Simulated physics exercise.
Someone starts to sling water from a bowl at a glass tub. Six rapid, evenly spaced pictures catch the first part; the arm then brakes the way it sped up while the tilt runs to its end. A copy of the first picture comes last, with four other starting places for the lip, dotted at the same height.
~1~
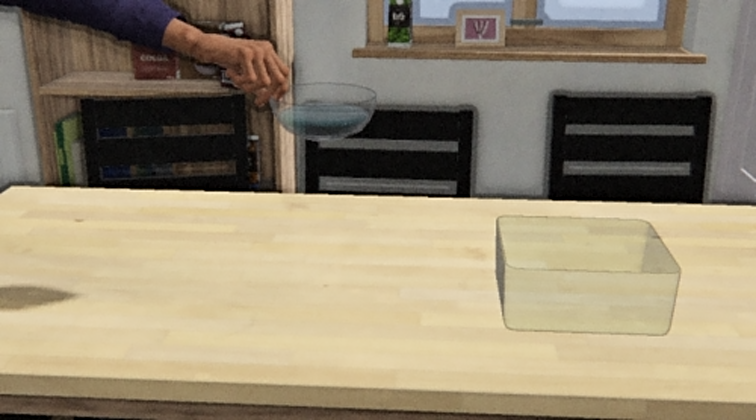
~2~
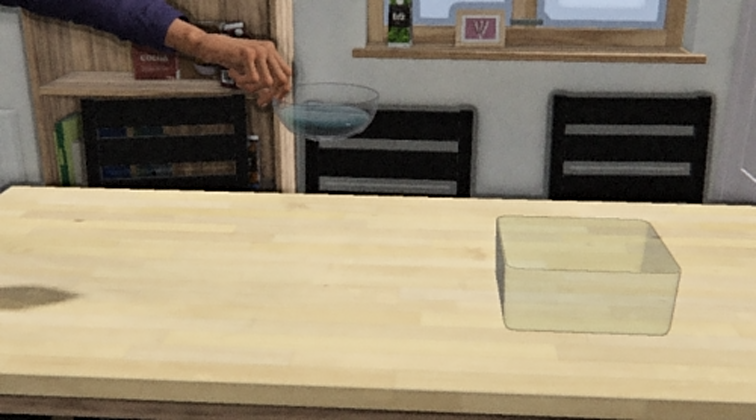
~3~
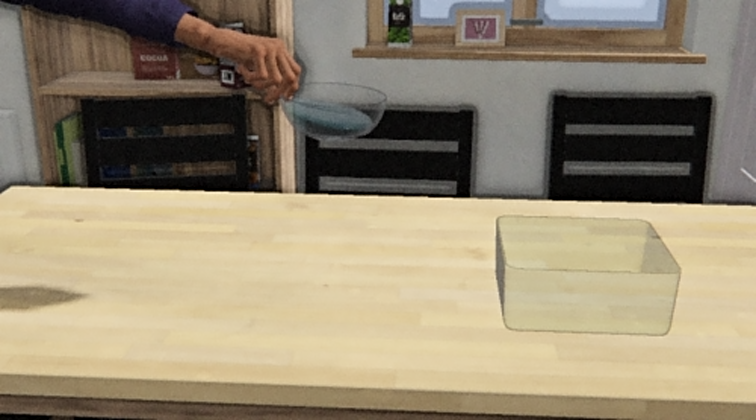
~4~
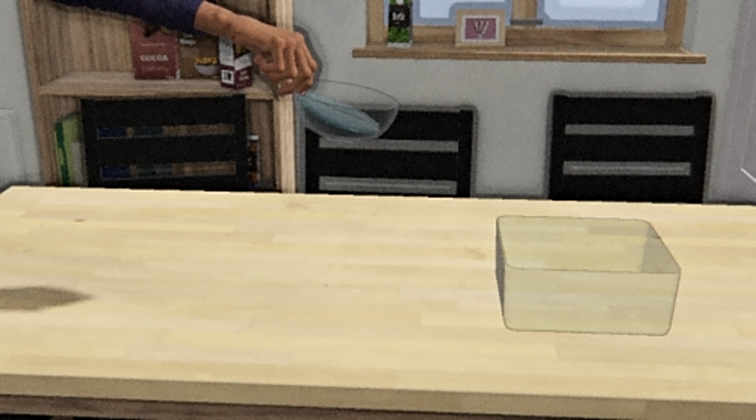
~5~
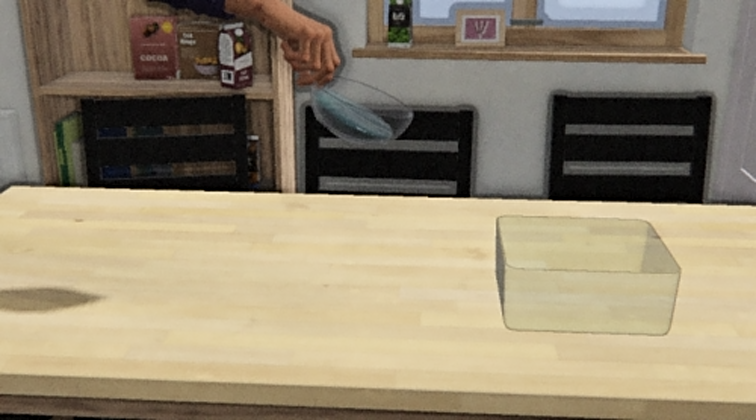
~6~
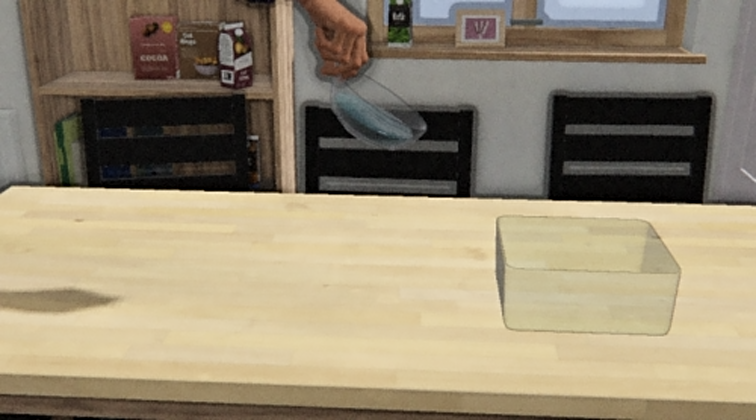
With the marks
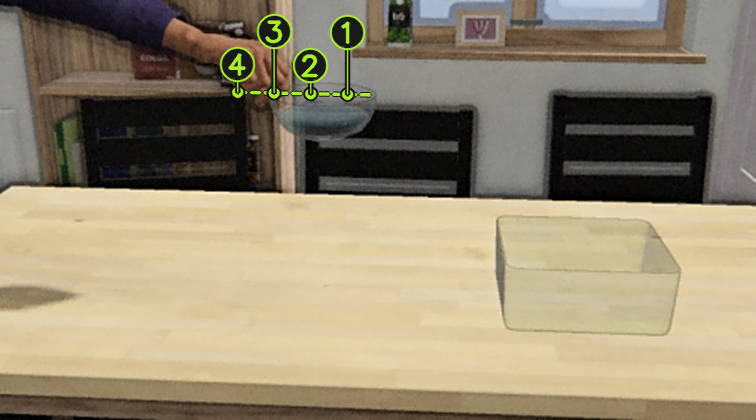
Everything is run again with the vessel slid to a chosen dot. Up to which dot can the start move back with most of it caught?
Place 1.
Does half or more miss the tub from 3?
Yes, that goes wrong.
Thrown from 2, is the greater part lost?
Yes, it does.
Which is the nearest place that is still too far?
That is place 2.
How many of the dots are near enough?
One of the four.
In lime, 1 at (347, 94); 2 at (310, 93); 3 at (274, 93); 4 at (237, 92).
Choosing 1, about 69 % lands in the tub, 20 % falls short and 11 % goes beside or beyond.
Choosing 2, about 12 % lands in the tub, 85 % falls short and 3 % goes beside or beyond.
Choosing 3, about 0 % lands in the tub, 99 % falls short.
Choosing 4, about 0 % lands in the tub, 100 % falls short.
